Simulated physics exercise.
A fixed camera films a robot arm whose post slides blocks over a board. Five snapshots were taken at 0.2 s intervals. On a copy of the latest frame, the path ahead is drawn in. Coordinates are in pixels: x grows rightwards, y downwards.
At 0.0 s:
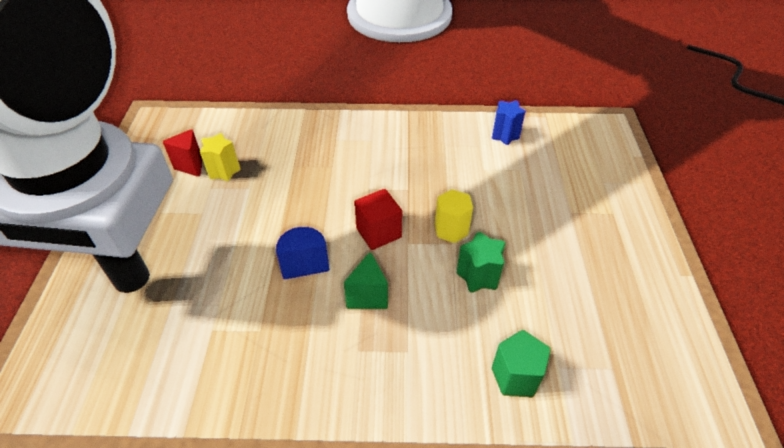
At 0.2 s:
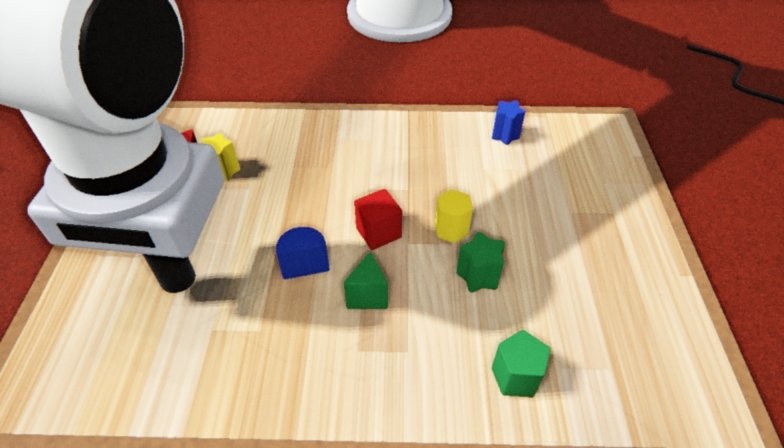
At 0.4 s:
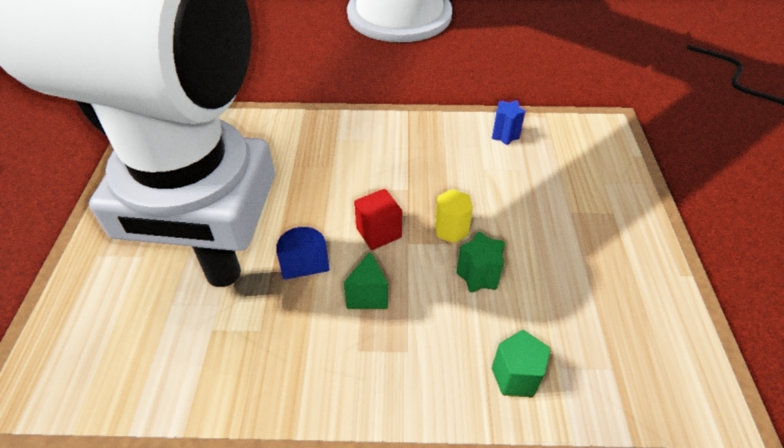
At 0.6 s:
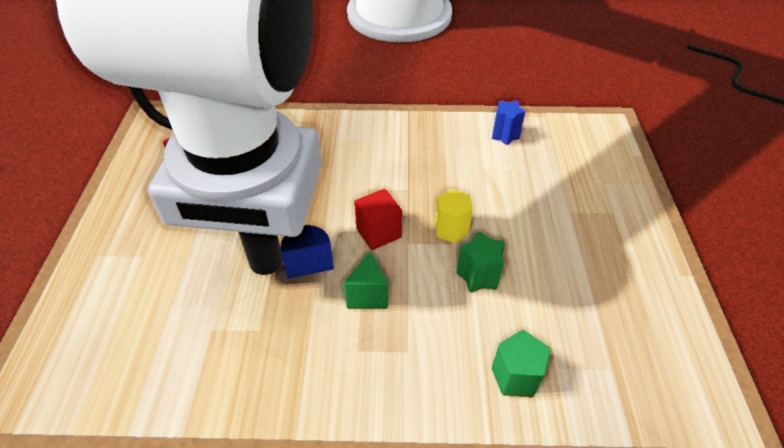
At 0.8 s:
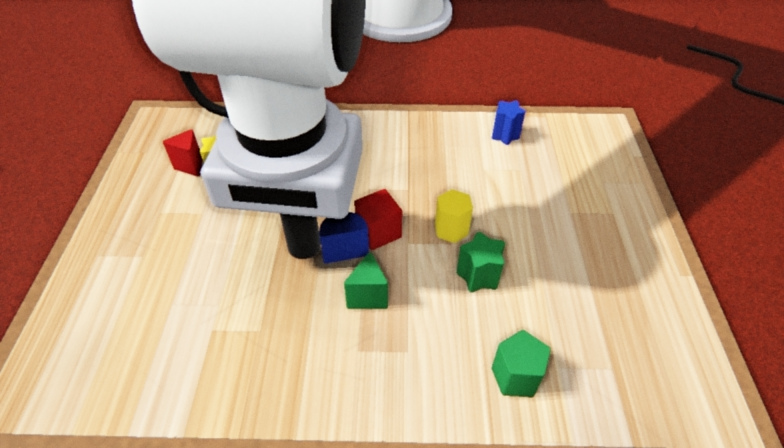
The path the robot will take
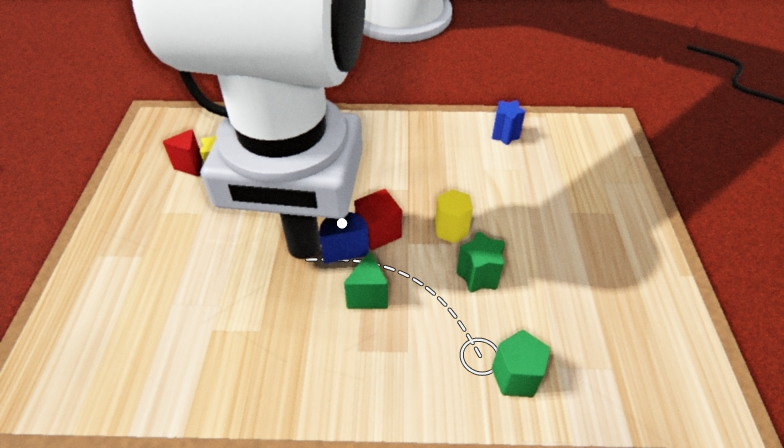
A robot arm moves right across the board and pushes the blue block beside the red one.
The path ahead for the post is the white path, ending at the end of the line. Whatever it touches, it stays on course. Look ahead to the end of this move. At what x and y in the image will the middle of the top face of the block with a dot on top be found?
At roughly (420, 221).
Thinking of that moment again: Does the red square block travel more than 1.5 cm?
Yes, that is how it ends up.
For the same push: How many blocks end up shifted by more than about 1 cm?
It should be two, as far as I can tell.
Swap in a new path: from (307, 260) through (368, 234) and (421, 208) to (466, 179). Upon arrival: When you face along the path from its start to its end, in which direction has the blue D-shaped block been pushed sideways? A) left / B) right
Letter B.
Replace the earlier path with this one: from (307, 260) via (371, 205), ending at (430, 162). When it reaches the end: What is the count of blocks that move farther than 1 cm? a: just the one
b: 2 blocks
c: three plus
The answer is b.
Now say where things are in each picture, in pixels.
The first frame shows tip of the post at (132, 279), middles of tops, blue D-shaped block at (300, 239), red square block at (378, 205), green pentagonal block at (526, 353).
The second frame shows post at (178, 279), nothing pushed.
The third frame shows post at (224, 274), nothing pushed.
The fourth frame shows post at (266, 262), blue D-shaped block at (304, 238).
The fifth frame shows post at (304, 247), blue D-shaped block at (342, 223), red square block at (378, 205), green pentagonal block at (526, 353).
The line goes from (307, 260) through (377, 265) and (437, 297) to (480, 356); the dot is on the blue D-shaped block.
On the path given first. One third of the way, post at (377, 252); blue D-shaped block at (407, 219), turned 35° anticlockwise; red square block at (408, 191), turned 65° anticlockwise.
Two thirds of the way, post at (440, 286); blue D-shaped block at (420, 221), turned 75° anticlockwise; red square block at (409, 191), turned 65° anticlockwise.
At the end, post at (483, 345); blue D-shaped block at (420, 221), turned 75° anticlockwise; red square block at (409, 191), turned 65° anticlockwise; green pentagonal block unmoved.
